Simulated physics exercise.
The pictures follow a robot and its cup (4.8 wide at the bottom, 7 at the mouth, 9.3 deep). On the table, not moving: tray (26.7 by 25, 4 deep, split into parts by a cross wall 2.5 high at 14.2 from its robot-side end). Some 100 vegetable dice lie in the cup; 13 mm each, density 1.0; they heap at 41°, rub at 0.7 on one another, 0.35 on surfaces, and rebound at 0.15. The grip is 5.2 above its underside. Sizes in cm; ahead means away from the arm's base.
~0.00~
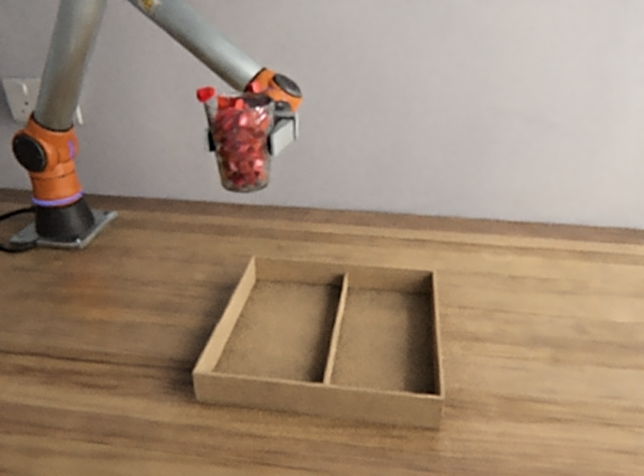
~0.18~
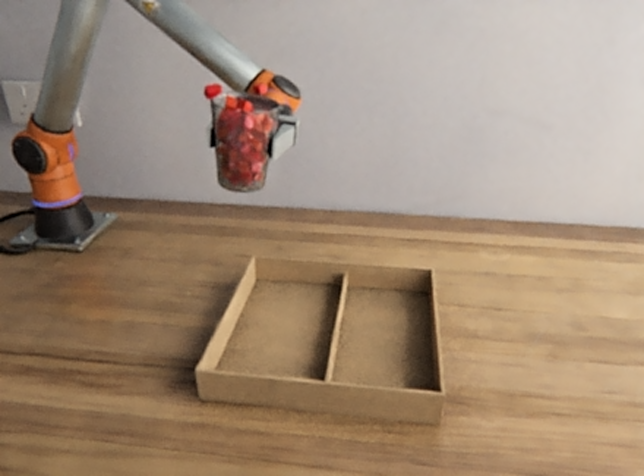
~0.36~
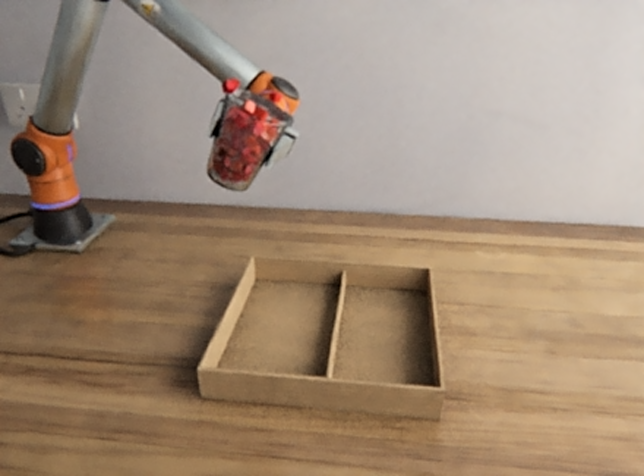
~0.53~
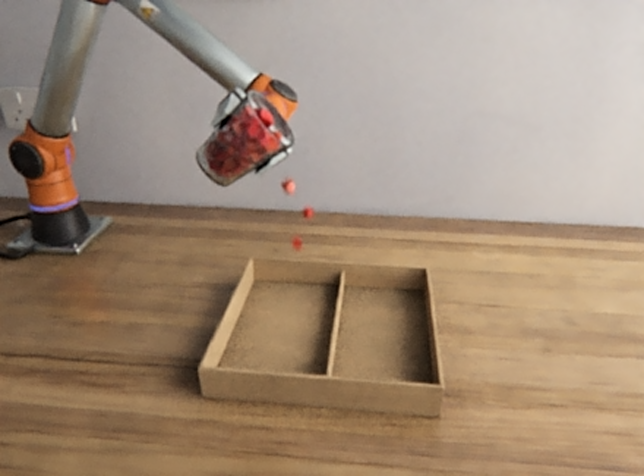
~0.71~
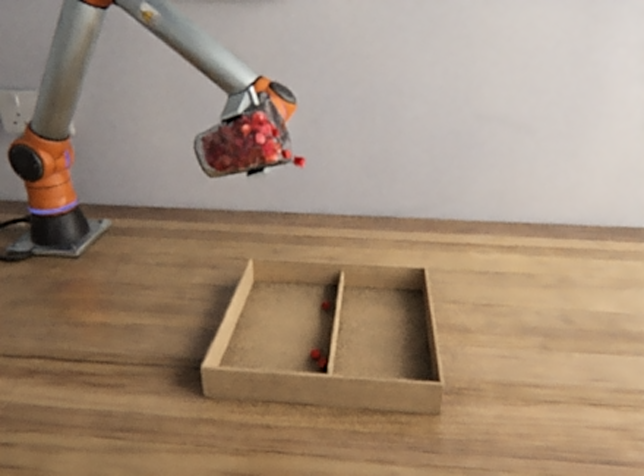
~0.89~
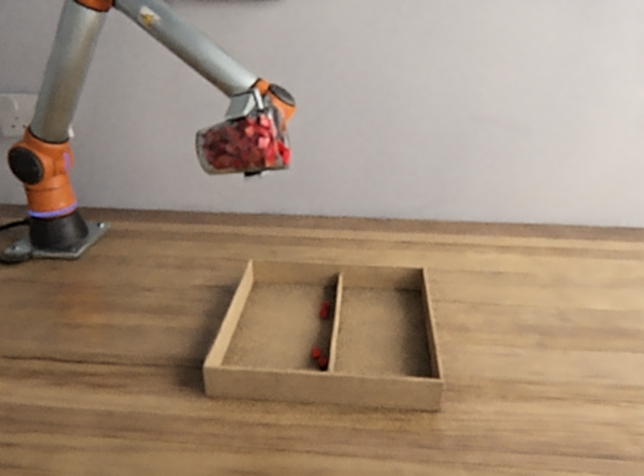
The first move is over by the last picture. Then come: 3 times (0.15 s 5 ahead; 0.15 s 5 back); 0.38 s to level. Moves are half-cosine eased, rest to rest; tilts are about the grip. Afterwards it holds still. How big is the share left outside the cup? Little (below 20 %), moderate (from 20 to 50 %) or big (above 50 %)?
Outside the cup the share is big, above 50 %.
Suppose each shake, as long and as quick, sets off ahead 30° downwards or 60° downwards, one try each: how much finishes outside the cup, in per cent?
Some 30 and 10 per cent.
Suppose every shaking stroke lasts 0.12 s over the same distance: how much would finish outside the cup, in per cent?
In that case some 90 per cent.
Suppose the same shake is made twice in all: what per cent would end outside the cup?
It would be near 65 per cent.
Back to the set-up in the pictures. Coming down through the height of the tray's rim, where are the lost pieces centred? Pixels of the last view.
Near (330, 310).
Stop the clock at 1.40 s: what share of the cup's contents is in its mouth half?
Roughly 80 per cent.
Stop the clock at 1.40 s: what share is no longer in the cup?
Near 50 per cent so far.
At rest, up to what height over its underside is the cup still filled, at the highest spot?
Roughly 4.0 cm.
After 1.40 s, tilted 77° forward, highest piece 27 above the table; 49 in the cup, 25 in the robot-side part, 17 in the far-side part, 4 in flight or on a rim.
After 1.91 s, tilted 58° forward, highest piece 26 above the table; 41 in the robot-side part, 30 in the far-side part, 21 in the cup, 3 in flight or on a rim.
After 2.37 s, level, highest piece 26 above the table; 44 in the robot-side part, 30 in the far-side part, 21 in the cup.
After 3.42 s, level, highest piece 26 above the table; 44 in the robot-side part, 30 in the far-side part, 21 in the cup.
At rest, 44 in the robot-side part, 30 in the far-side part, 21 in the cup. That is 78 % outside the cup.
